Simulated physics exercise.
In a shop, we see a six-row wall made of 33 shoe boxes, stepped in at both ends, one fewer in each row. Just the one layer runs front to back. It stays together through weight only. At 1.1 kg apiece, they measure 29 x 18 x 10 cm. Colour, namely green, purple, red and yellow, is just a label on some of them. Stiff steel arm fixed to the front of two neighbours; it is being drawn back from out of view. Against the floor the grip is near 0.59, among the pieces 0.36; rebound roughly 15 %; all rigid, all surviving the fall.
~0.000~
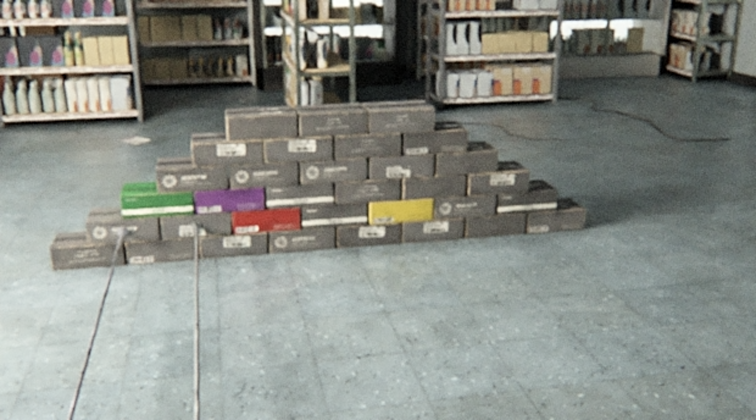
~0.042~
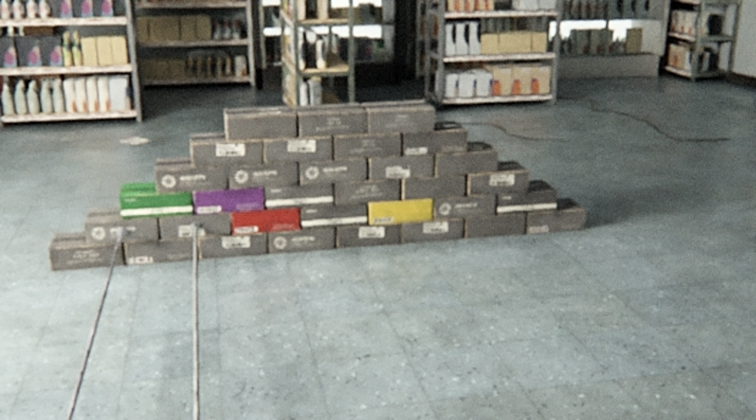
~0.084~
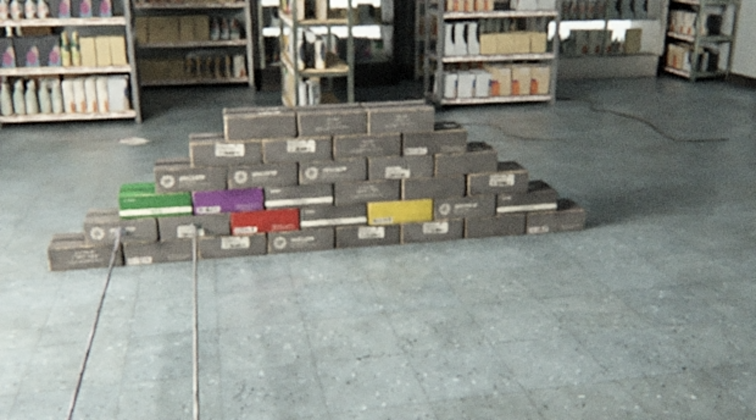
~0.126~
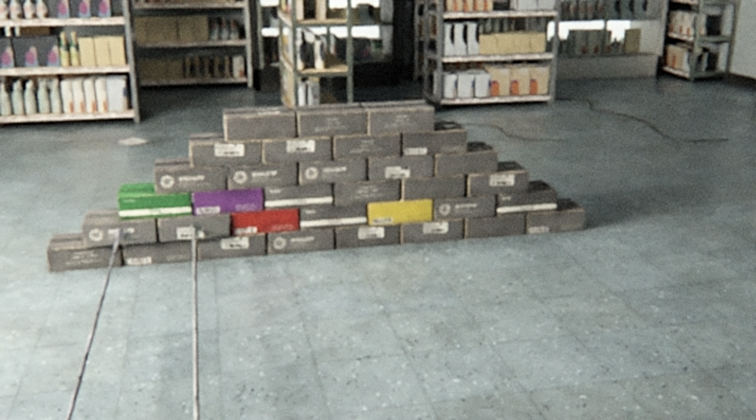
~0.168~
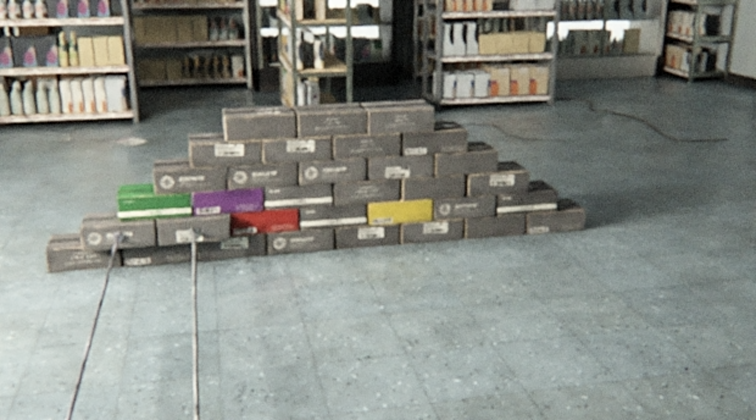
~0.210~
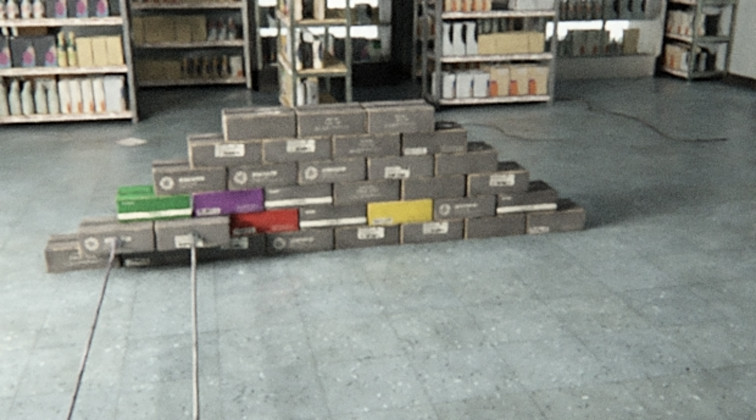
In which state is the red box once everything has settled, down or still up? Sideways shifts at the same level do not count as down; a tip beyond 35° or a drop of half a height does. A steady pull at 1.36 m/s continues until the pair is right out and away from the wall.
In the end the red box is still up.
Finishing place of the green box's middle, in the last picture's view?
Look near (168, 270) in the final frame.
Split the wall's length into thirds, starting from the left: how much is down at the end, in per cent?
10 / 0 / 0 %, left to right.
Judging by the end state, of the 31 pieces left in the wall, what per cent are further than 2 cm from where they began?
15 per cent.
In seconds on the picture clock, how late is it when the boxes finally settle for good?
0.5 s or so.
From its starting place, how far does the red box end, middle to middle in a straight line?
Straight-line shift: Approx. 0 cm.
Around 0.27 s, none of the 31 other boxes down, 6 disturbed; red box unmoved; green box displaced 7 cm.
Around 0.32 s, none of the 31 other boxes down, 6 disturbed; red box unmoved; green box tipped 11°.
Around 0.46 s, 1 of the 31 other boxes down; red box unmoved; green box tipped 38°, 7 cm lower.
Around 0.58 s, 1 of the 31 other boxes down; red box unmoved; green box tipped 28°, 15 cm lower.
Finally (0.9 s), 1 of the 31 other boxes down; red box unmoved; green box 20 cm lower; purple box displaced 27 mm. Seen by the last camera, middles, red box near (263, 215), green box near (169, 270).
